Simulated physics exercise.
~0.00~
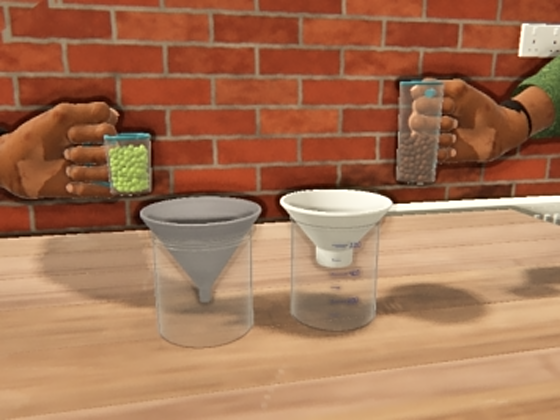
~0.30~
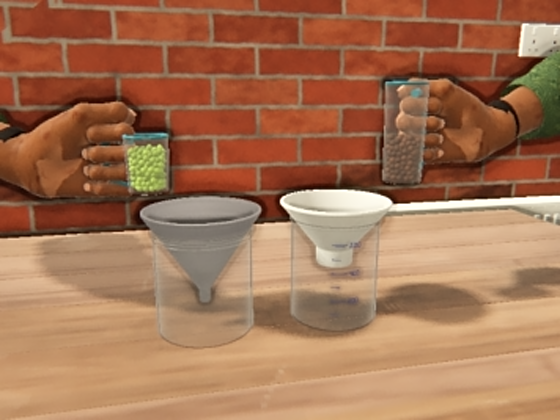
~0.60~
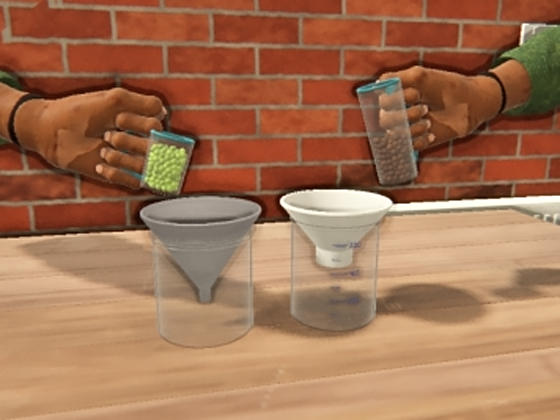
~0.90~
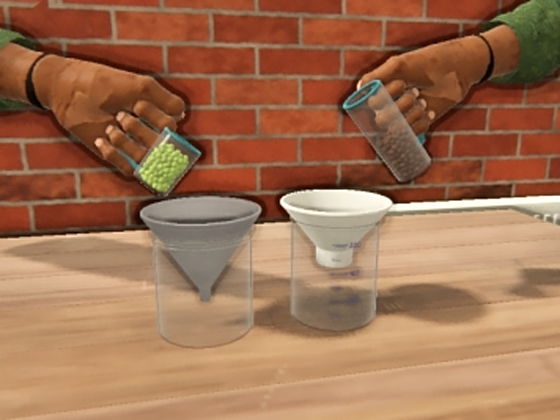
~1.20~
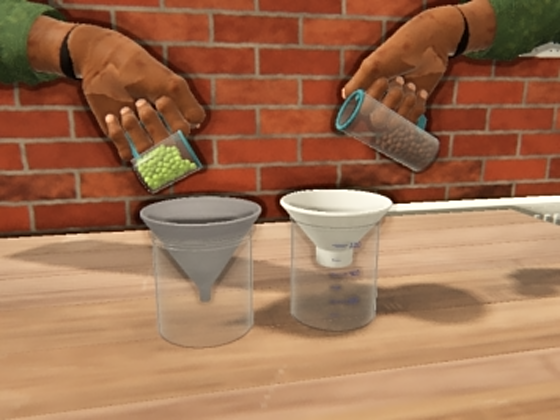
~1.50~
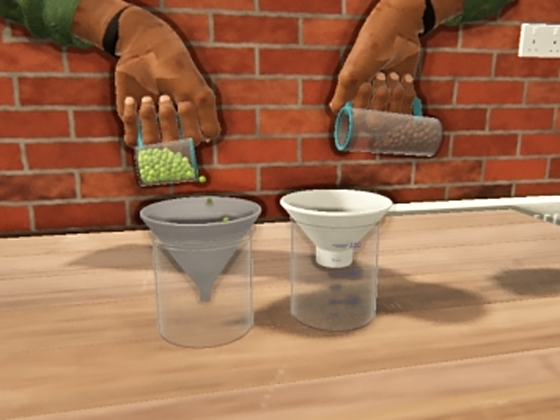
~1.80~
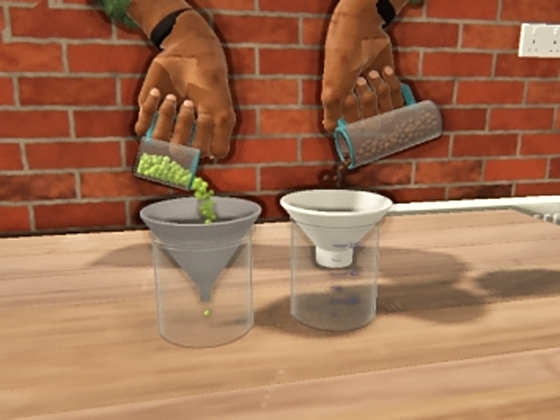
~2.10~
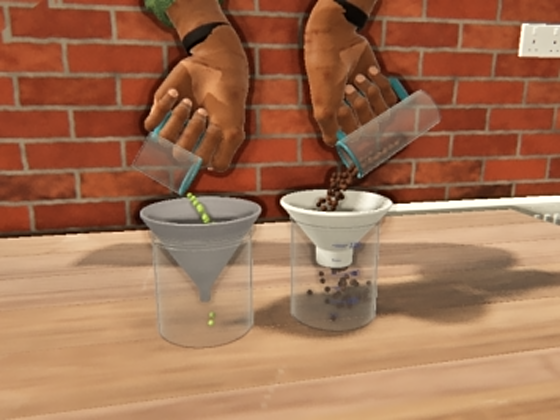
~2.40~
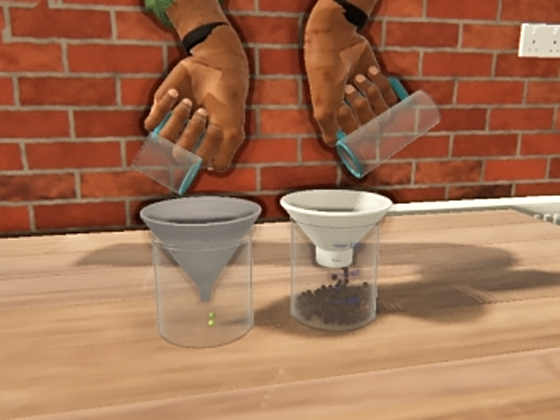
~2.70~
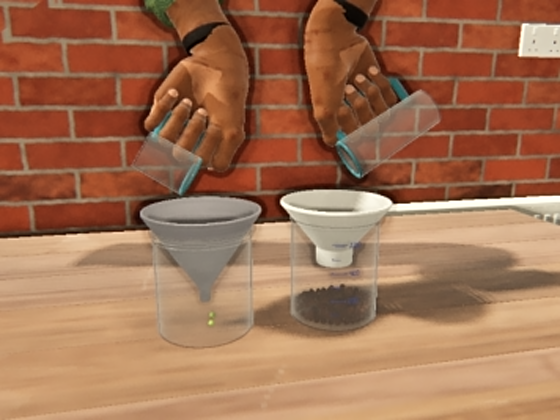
Two hands tip small clear cups over funnels set in jars, pouring green beads into the grey funnel on the left and brown ones into the white funnel on the right; the brown beads settle in their jar, while only a few green ones drop through.
